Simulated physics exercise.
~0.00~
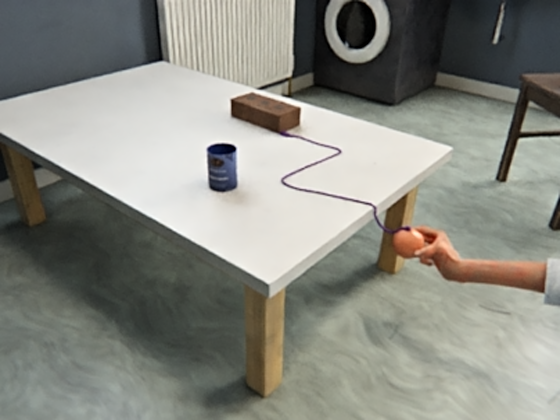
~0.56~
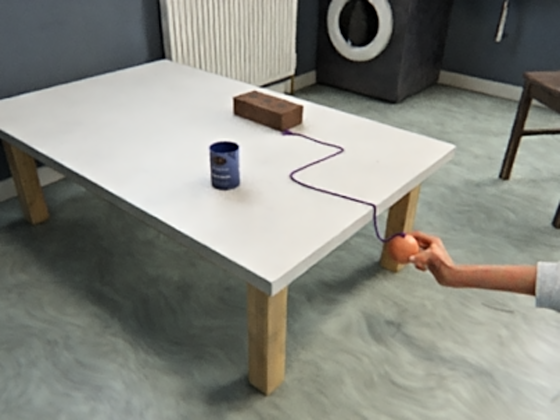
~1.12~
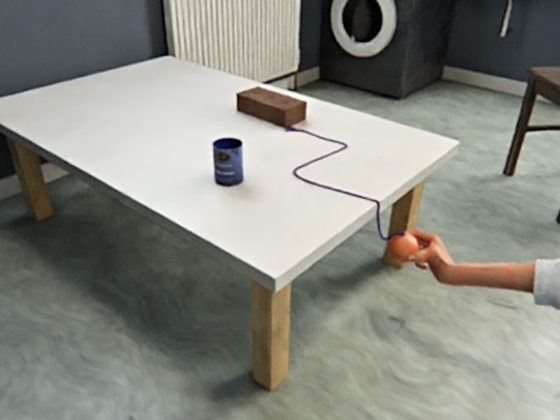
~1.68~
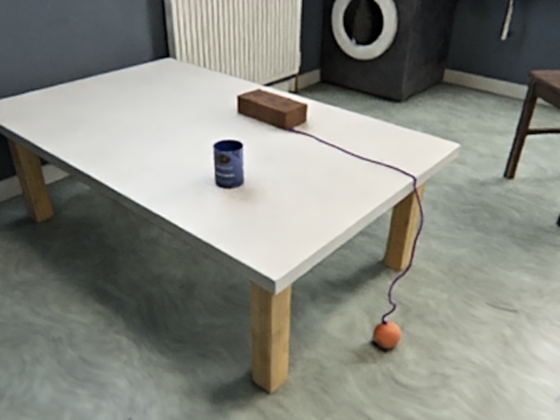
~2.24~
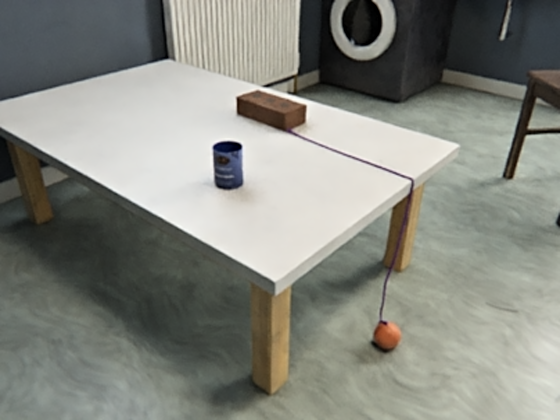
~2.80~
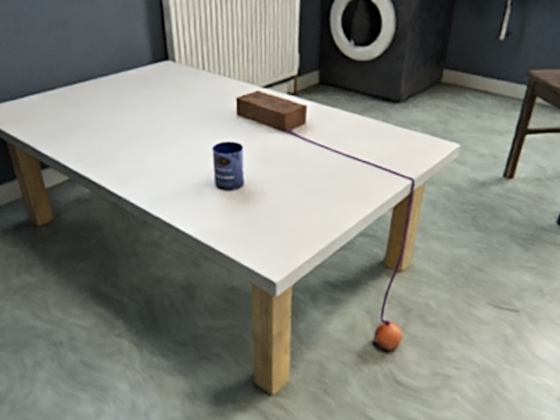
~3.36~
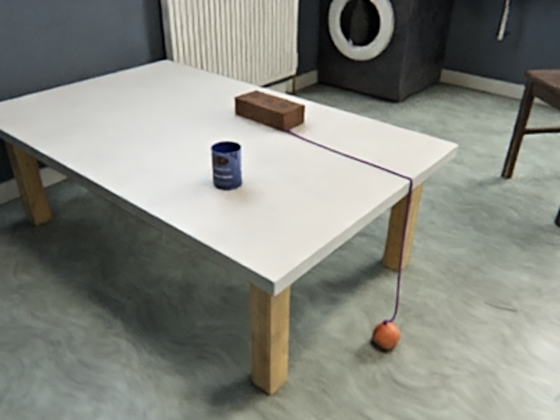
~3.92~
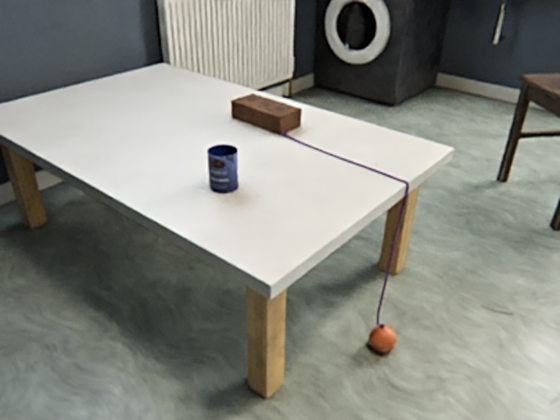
An orange tied to a brick drops from a hand to the floor; the cup stays.
